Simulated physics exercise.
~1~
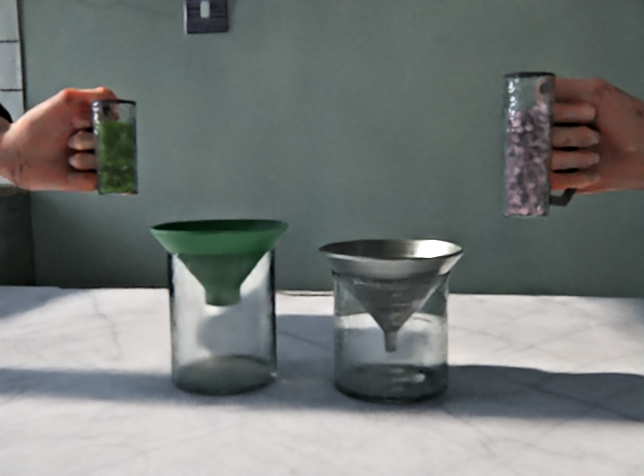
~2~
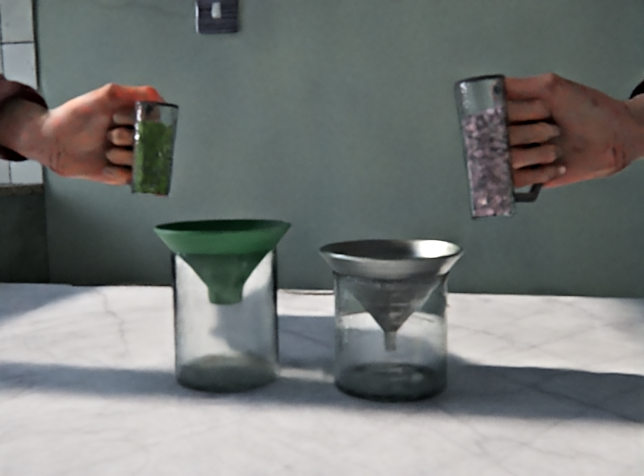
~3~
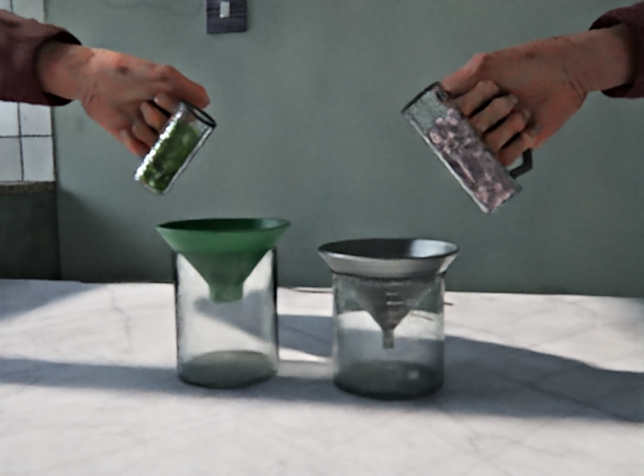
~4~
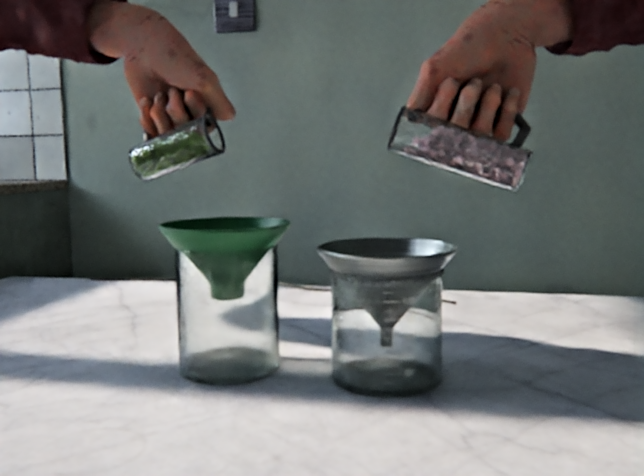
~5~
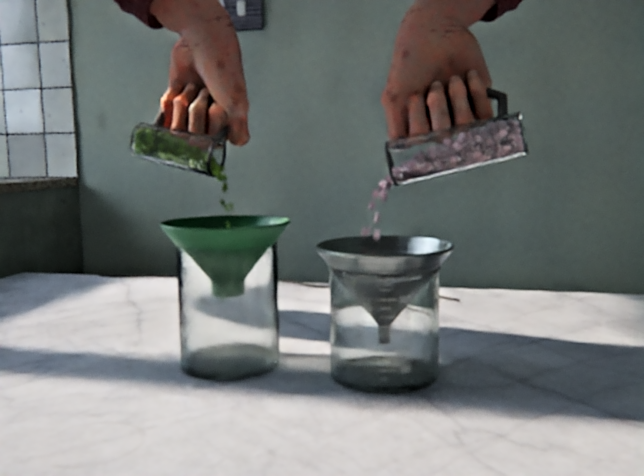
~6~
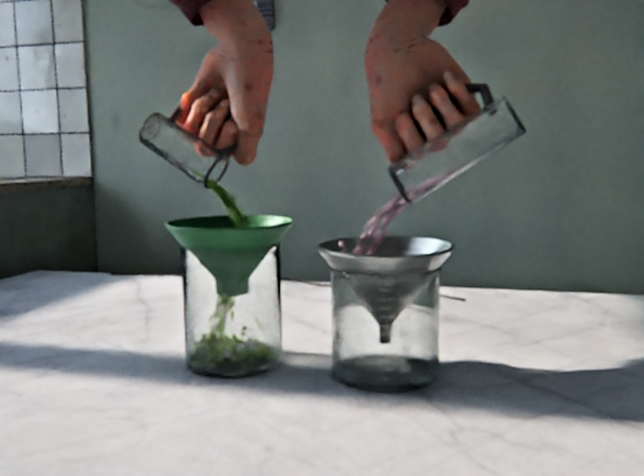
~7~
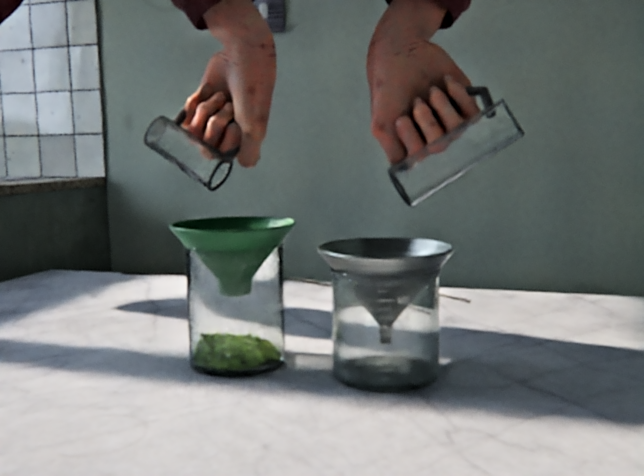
Two hands bring small clear cups in from either side, the left holding chopped green bits and the right pale purplish pieces, toward two funnels set in glass jars on a marble surface. The cups tilt inward over the green funnel on the left and the metal one on the right. Both loads begin to trickle out, then stream down as the cups tip further. Green bits fall through the left funnel and gather in its jar. At the end both cups are empty, the green heap rests in the left jar, and the right jar stays empty, its pieces held up in the funnel.
